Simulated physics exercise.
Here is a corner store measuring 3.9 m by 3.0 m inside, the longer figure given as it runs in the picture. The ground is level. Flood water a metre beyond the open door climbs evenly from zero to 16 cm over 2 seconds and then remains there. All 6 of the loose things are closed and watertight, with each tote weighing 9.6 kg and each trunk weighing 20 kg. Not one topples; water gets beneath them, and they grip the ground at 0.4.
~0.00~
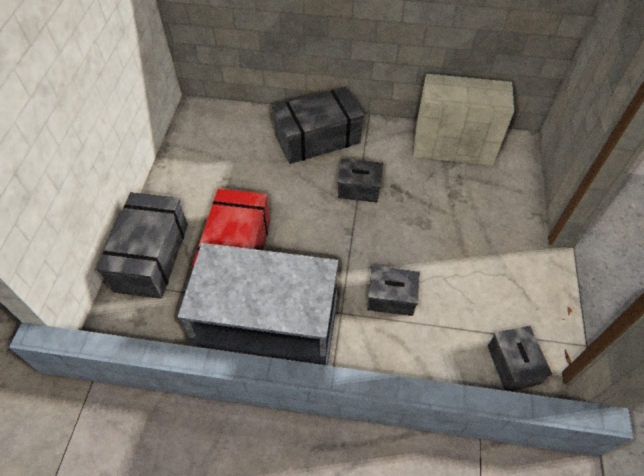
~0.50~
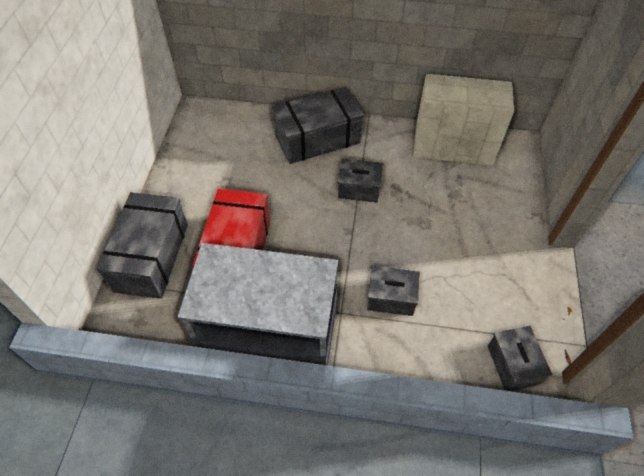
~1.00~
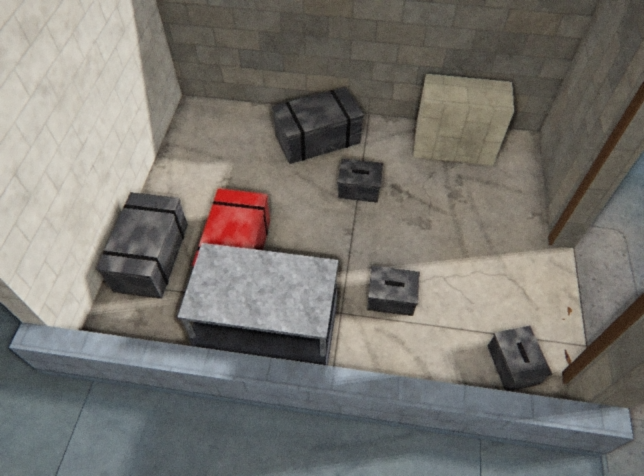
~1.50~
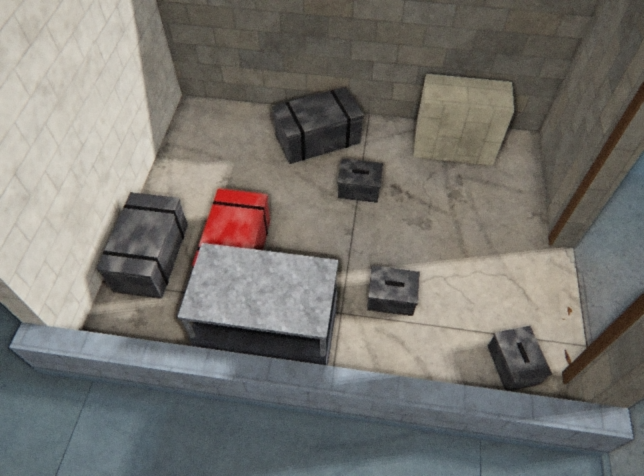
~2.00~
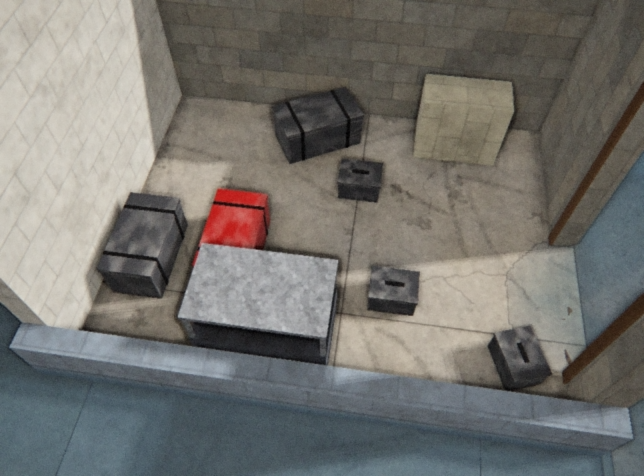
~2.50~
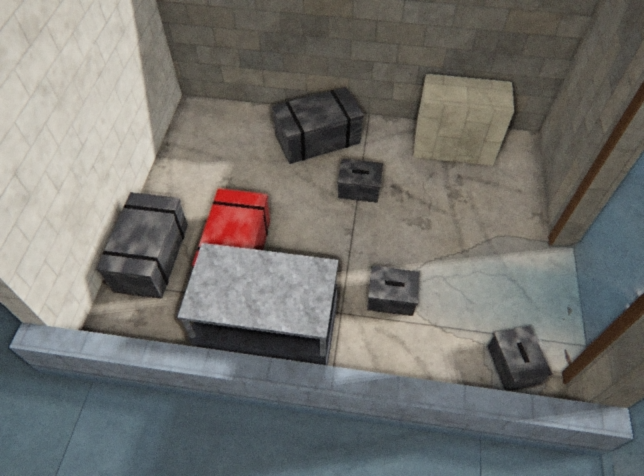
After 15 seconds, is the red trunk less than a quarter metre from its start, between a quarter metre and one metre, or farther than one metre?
Between a quarter metre and one metre.
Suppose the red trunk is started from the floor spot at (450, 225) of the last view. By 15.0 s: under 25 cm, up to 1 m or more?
Well, it gets shoved far.
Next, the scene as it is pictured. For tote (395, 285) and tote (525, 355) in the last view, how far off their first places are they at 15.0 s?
In that order: 250 cm, 80 cm.
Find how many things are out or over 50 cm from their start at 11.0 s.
My count gives 5.
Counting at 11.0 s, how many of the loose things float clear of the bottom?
My tally comes to 5.
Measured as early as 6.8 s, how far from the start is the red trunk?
Around 30 centimetres.
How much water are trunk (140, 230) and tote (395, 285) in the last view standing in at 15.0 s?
Close to 14 and 16 centimetres.
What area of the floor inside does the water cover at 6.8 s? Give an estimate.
Wet area: Approx. 10.0 m2.
After 3.5 s the red trunk is near (232, 228), 0.0 m from its start, aground; 0 afloat.
After 6.8 s the red trunk is near (193, 222), 0.3 m from its start, aground; 2 afloat.
After 11.0 s the red trunk is near (180, 260), 0.5 m from its start, afloat; 5 afloat.
After 15.0 s the red trunk is near (275, 201), 0.4 m from its start, afloat; 6 afloat.
